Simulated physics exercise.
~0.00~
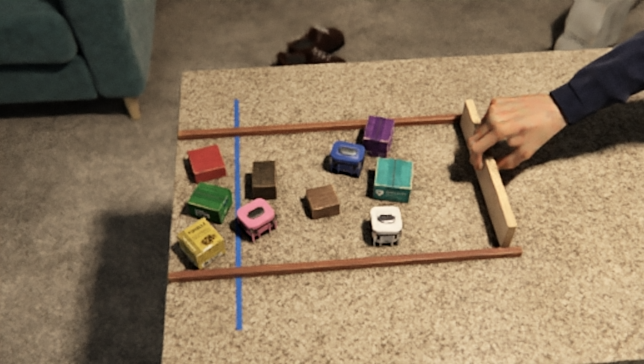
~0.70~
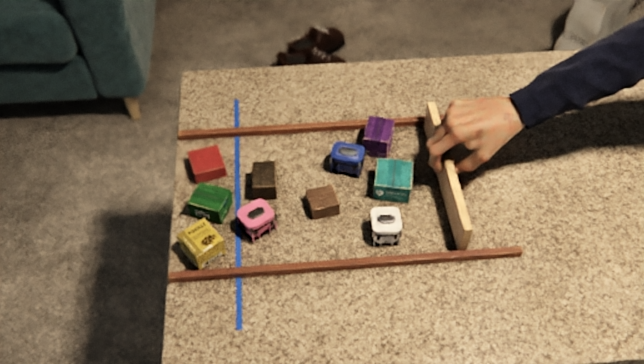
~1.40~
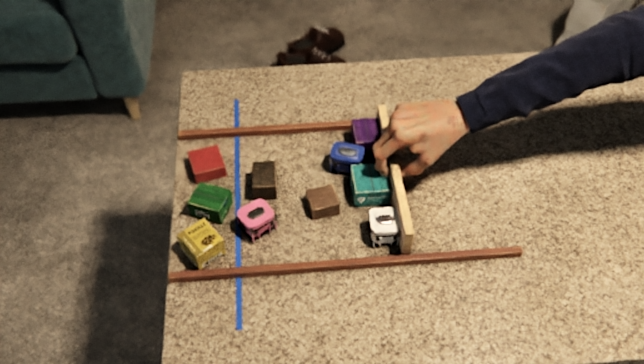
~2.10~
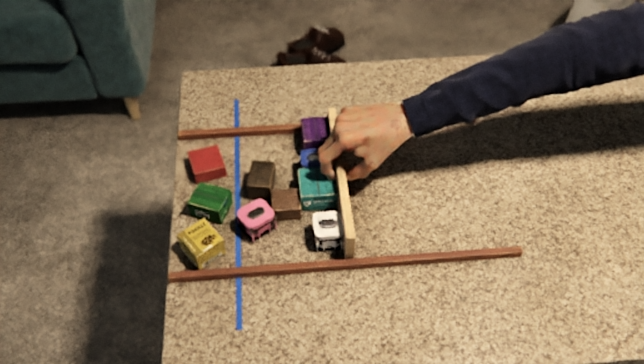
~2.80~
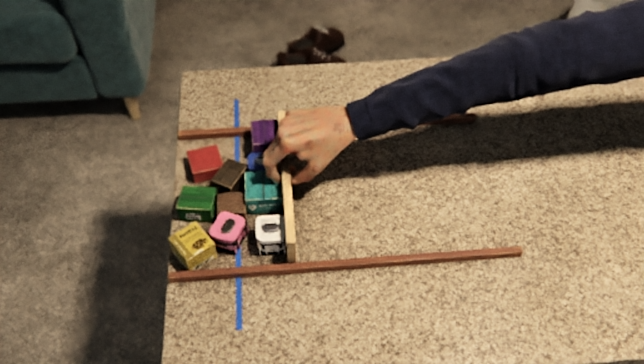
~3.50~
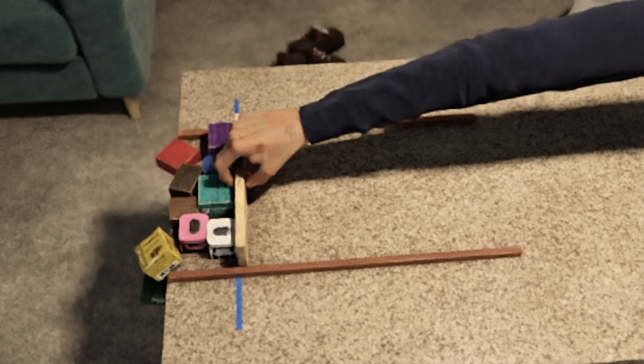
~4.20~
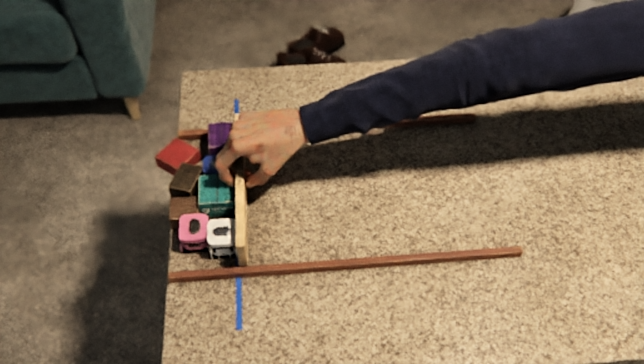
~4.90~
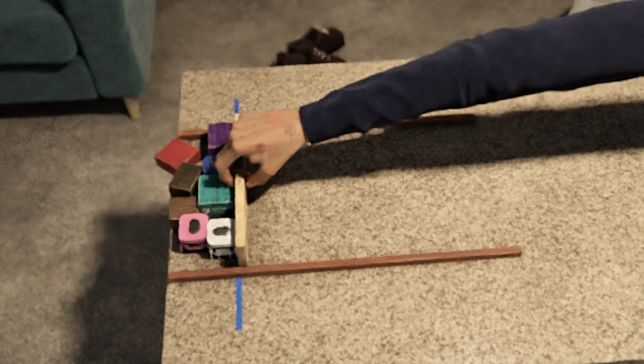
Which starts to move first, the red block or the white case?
The white case starts to move first, pushed left along with the board. The red block only shifts later, when the crowded things are being pushed up to the left edge.
To begin with, small colourful boxes and blocks lie scattered between two rails on a speckled tabletop, while a hand holds an upright board to their right. The hand slides the board left across open space until it meets the turquoise box, and soon the white case is moving too. The things bunch together as the board pushes on, and the green and yellow boxes start shifting towards the left edge. Both then go over the edge and drop out of sight. The board stops at the blue tape, with the red block and the others still crowded at the edge.
